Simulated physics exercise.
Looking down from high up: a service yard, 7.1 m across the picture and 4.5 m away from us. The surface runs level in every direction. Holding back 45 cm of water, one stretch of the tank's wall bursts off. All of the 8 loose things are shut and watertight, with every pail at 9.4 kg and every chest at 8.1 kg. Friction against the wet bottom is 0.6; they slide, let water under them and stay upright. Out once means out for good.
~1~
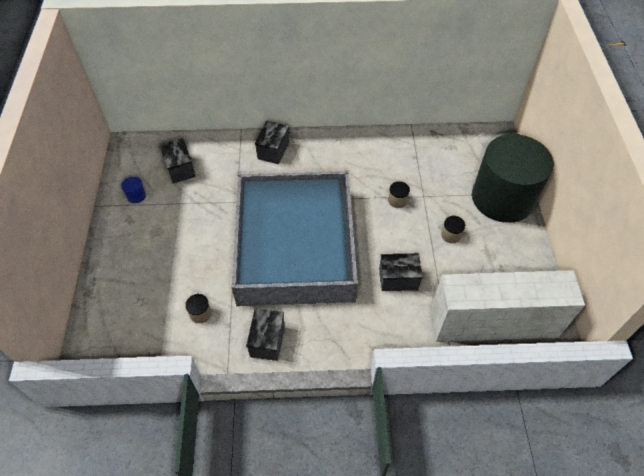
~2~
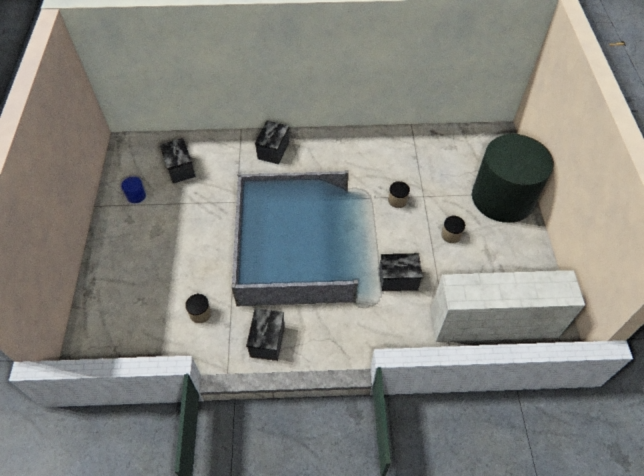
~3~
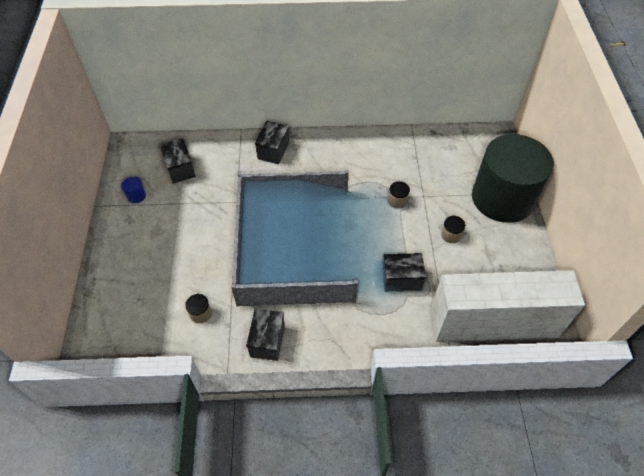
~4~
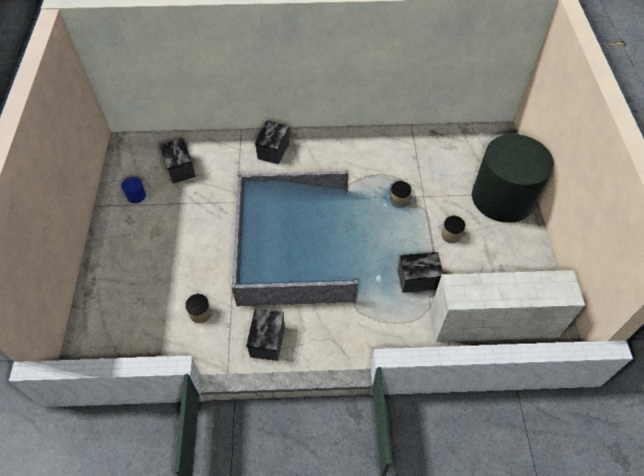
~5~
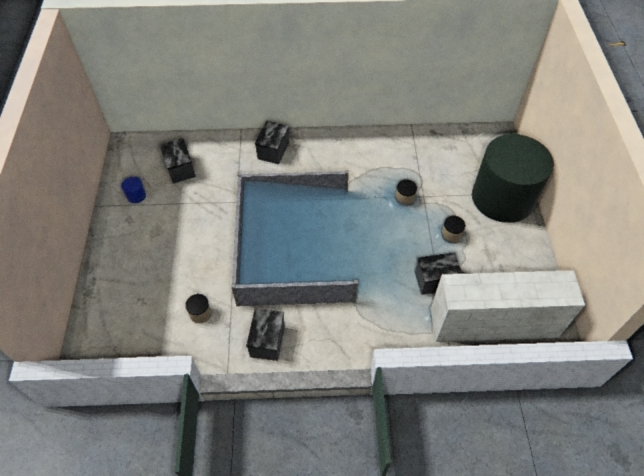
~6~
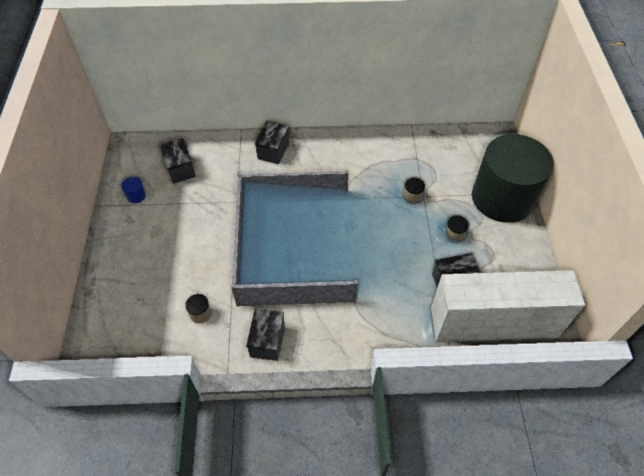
A walled yard with a pale marble floor is seen from high above by a still camera. A blue water tank sits at the centre, with a dark green cylinder at right, a small blue pail at left, and black blocks and dark-topped pails scattered around. The tank's right wall gives way, water spreads rightward, and the nearby block, then two pails, slide right, the block passing partly behind a white barrier.
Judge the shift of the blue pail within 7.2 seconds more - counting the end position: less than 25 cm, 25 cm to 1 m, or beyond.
I'd bet it stays anchored there.
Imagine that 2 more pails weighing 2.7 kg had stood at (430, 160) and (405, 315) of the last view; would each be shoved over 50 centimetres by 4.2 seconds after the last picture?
So that's across the line and then across the line.
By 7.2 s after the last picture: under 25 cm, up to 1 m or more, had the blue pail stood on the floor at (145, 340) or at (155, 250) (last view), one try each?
One after the other: It stays more or less still, and then it stays more or less still.
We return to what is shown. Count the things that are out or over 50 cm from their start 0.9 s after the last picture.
At that time I count 3.
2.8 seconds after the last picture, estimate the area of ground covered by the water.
Close to 16 m2, I'd say.
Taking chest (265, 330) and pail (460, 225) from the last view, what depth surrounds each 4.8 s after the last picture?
First roughly 4 cm, second roughly 7 cm.
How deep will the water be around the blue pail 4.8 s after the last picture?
0 cm or so.
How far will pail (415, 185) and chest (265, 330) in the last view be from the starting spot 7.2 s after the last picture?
First 200 cm, then 150 cm.
Then, 0.9 s after the last picture the blue pail is near (131, 184), 0.0 m from its start, aground; 0 of 8 are out; 1 afloat.
Then, 2.8 s after the last picture the blue pail is near (131, 184), 0.0 m from its start, aground; 0 of 8 are out; 3 afloat.
Then, 4.8 s after the last picture the blue pail is near (131, 184), 0.0 m from its start, aground; 0 of 8 are out; 1 afloat.
Then, 7.2 s after the last picture the blue pail is near (131, 184), 0.0 m from its start, aground; 0 of 8 are out; 1 afloat.
